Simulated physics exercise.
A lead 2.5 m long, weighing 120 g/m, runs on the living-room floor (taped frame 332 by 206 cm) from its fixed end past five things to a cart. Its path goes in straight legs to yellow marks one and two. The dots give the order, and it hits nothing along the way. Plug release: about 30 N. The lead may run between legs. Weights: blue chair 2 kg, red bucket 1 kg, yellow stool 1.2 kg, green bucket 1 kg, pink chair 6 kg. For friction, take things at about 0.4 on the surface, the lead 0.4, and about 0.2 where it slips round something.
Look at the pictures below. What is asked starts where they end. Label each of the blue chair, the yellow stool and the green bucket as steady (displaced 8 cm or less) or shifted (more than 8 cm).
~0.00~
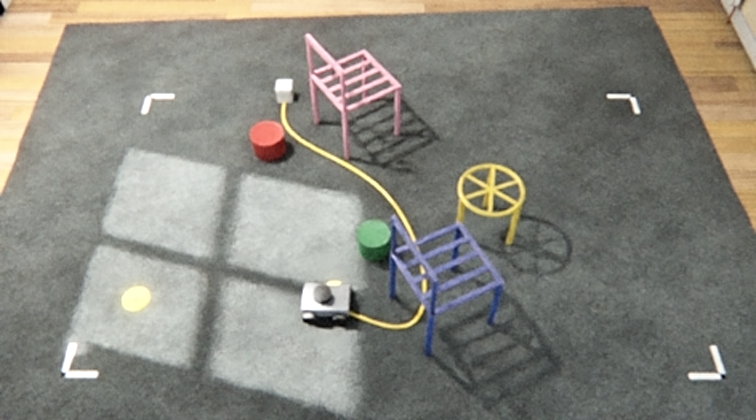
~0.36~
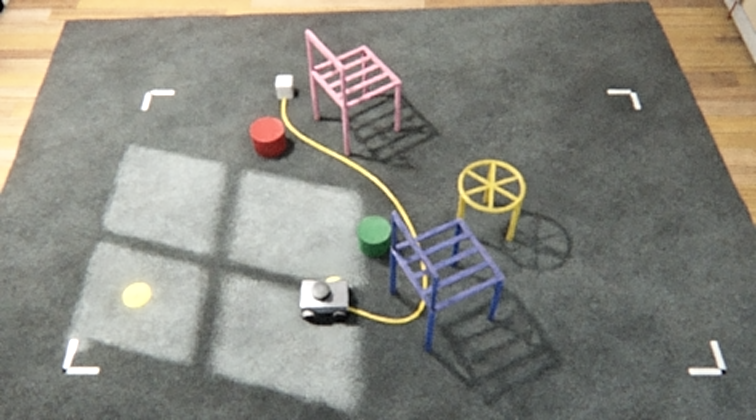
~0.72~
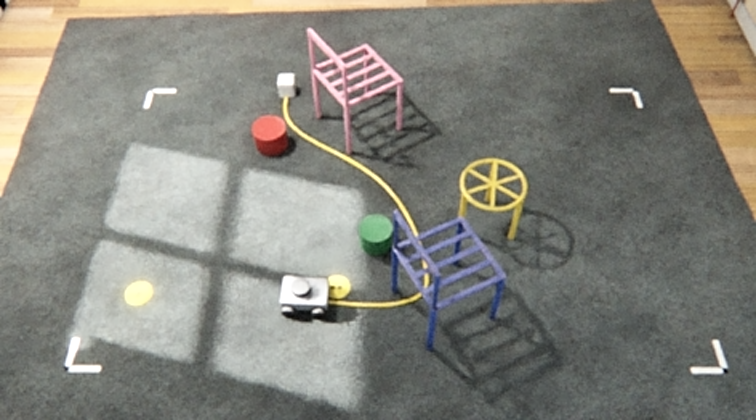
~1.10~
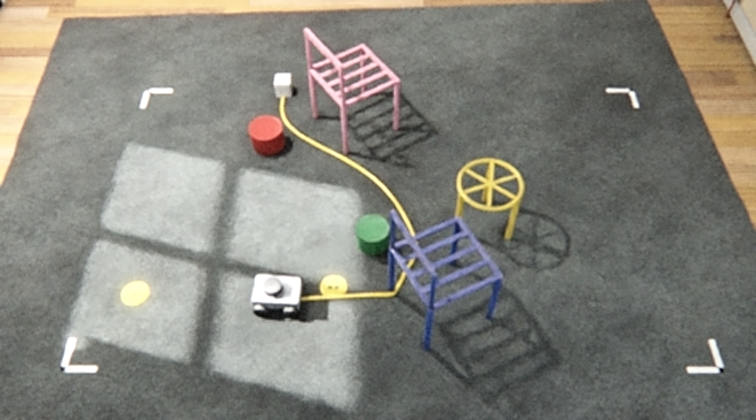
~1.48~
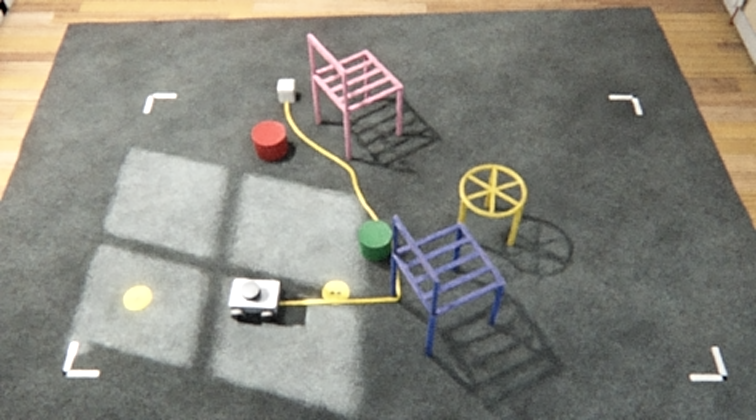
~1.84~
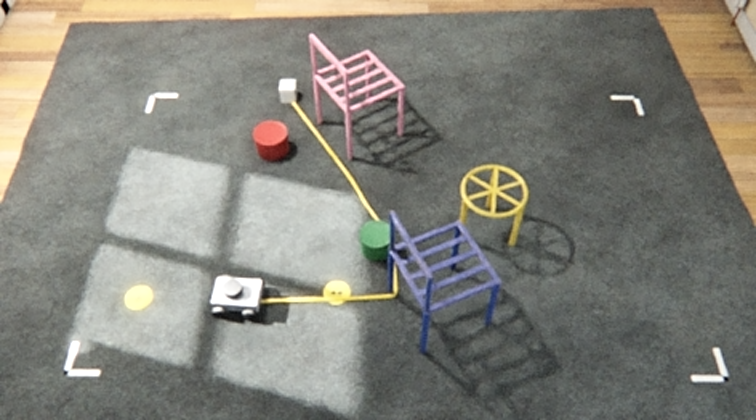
Labels: Blue chair - shifted, yellow stool - steady, green bucket - shifted.
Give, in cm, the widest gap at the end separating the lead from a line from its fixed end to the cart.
50 cm.
By 3.1 s, cart at (170, 297), 7 N at the fixed end; blue chair 27 cm off its start, green bucket 17 cm off its start.
By 4.3 s, cart at (193, 295), lead slack at the fixed end; blue chair 38 cm off its start, green bucket 28 cm off its start.
By 5.5 s, cart at (273, 293), lead slack at the fixed end; blue chair 38 cm off its start at (381, 233), green bucket 28 cm off its start at (326, 233).
By 6.8 s, cart at (336, 292), lead slack at the fixed end; blue chair 38 cm off its start, green bucket 28 cm off its start.
By 7.2 s, cart at (336, 292), lead slack at the fixed end; blue chair 38 cm off its start at (381, 233), green bucket 28 cm off its start at (326, 233), yellow stool 0 cm off its start at (495, 190).
